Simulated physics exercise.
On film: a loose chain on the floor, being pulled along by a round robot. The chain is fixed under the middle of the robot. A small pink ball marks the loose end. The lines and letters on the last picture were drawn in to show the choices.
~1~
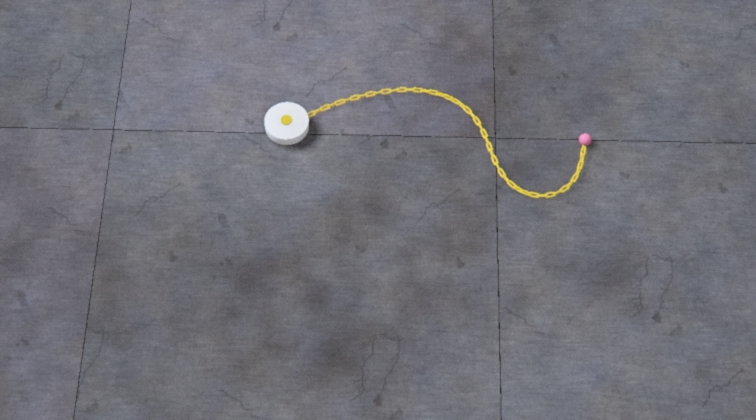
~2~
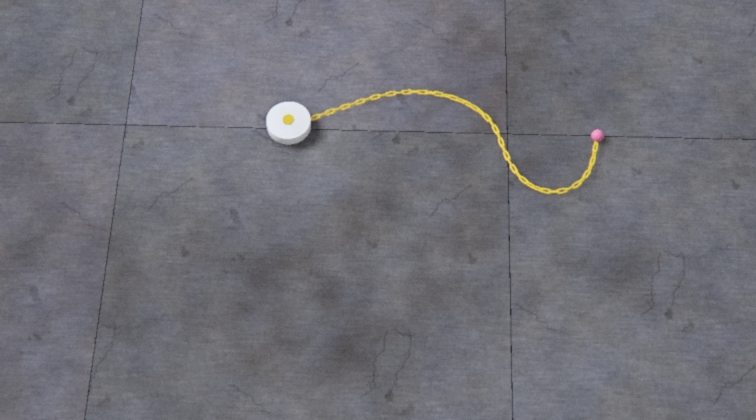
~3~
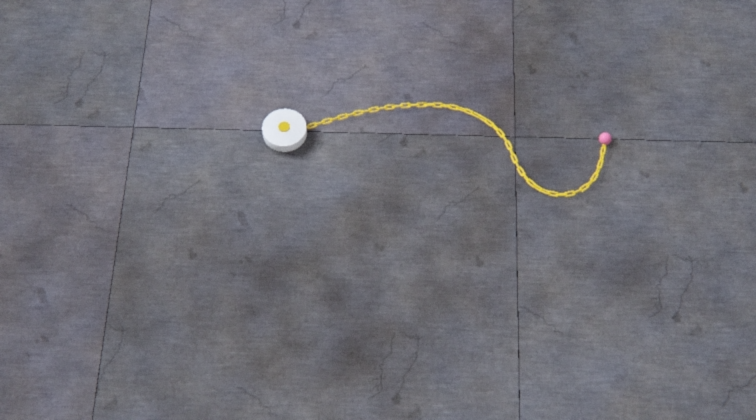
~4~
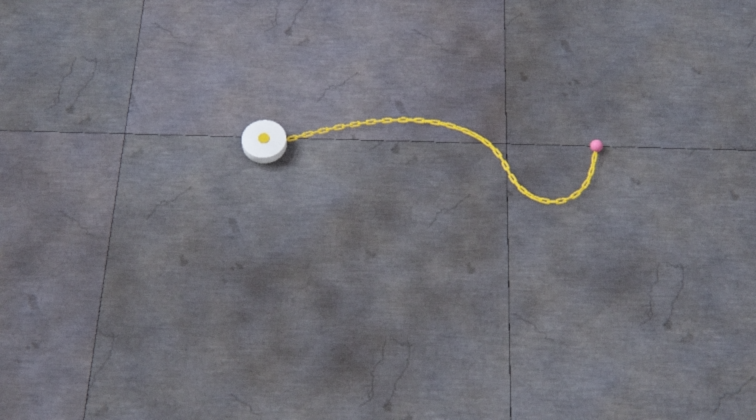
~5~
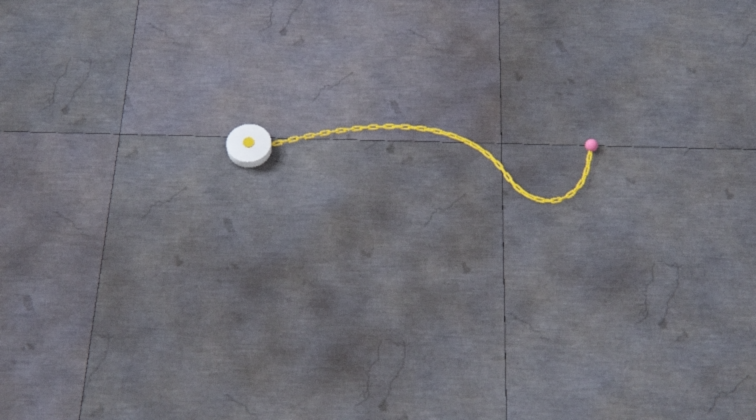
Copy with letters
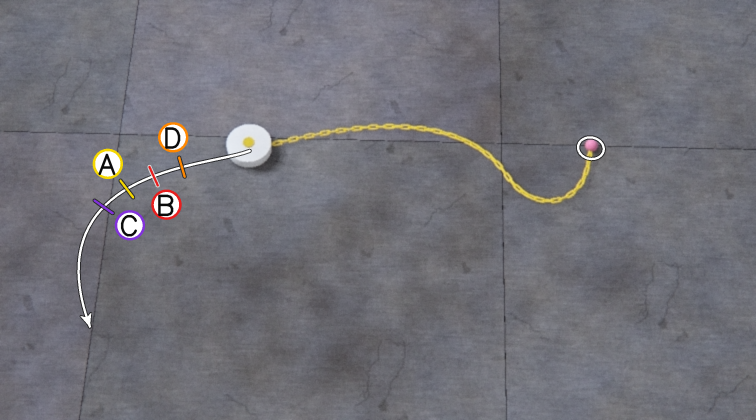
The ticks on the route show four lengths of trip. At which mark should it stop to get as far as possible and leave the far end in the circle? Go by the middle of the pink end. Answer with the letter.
It should halt at D.
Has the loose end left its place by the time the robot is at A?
Yes.
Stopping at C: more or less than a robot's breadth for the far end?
More.
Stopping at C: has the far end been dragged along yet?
Yes.
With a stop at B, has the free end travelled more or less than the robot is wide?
Less.
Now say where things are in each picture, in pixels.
In the first frame, free end (585, 140); robot (287, 124).
In the second frame, robot (289, 124); free end (598, 136).
In the third frame, robot (285, 131); free end (605, 139).
In the fourth frame, robot (264, 142); free end (597, 146).
In the fifth frame, robot (249, 147); free end (592, 145).
On the marked copy, A at (127, 189); B at (154, 176); C at (104, 207); D at (182, 167); the ring at (591, 148); the route from (250, 151) via (112, 200) to (90, 327).
Following D. Soon after the start, robot (226, 153), middle of the chain (437, 148), free end (592, 145).
Later, robot (201, 158), middle of the chain (414, 157), free end (592, 146).
In the end, robot (181, 163), middle of the chain (395, 161), free end (591, 150); the free end is still in its ring.
As for the rest, A drags the free end to (547, 162); B drags the free end to (573, 160); C drags the free end to (523, 162).
